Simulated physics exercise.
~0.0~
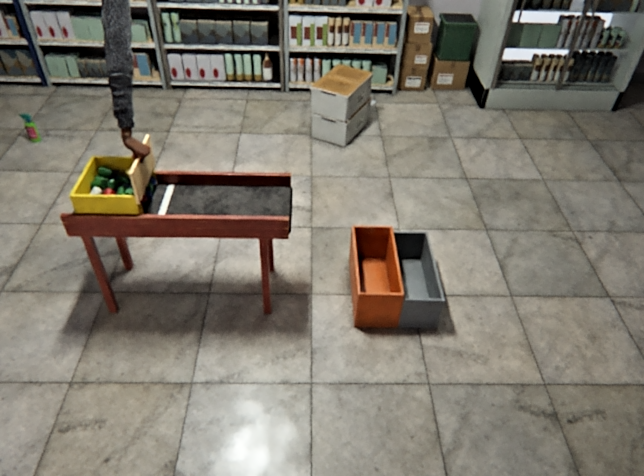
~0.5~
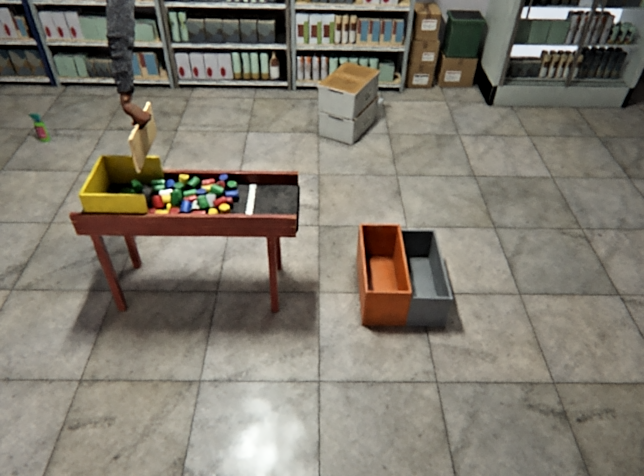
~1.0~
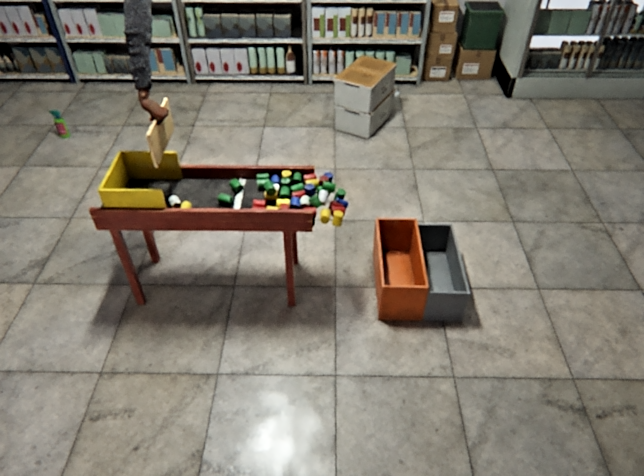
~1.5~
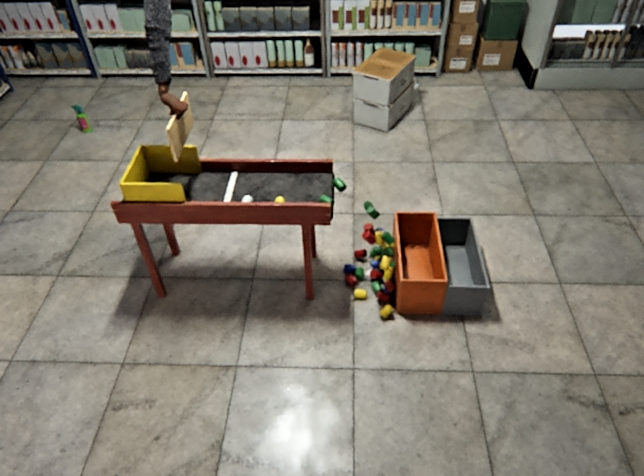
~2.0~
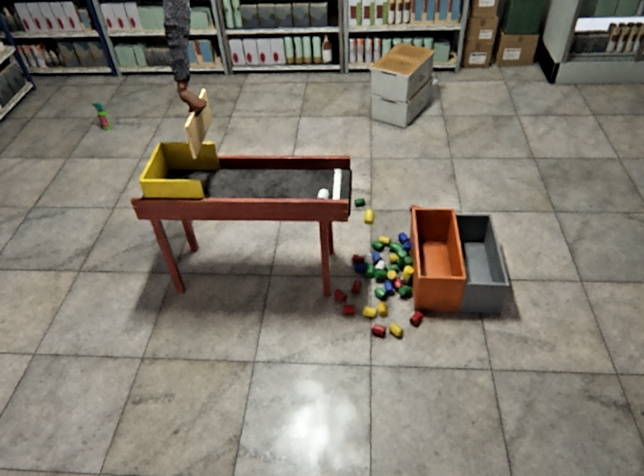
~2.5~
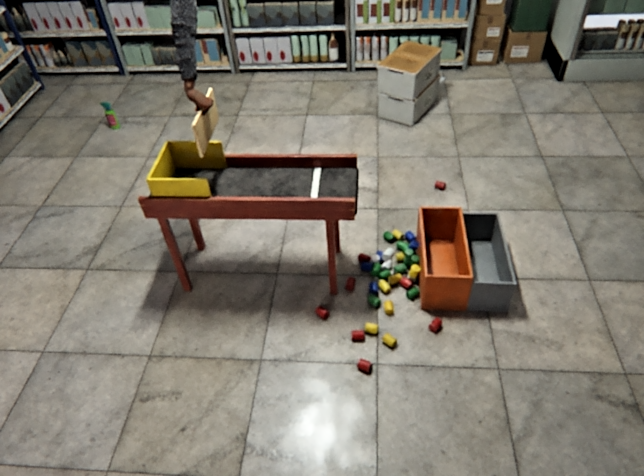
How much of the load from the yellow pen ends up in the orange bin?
None of it does, so the share is less than a sixth. The pieces all drop off the belt short of the orange bin and end up on the floor.
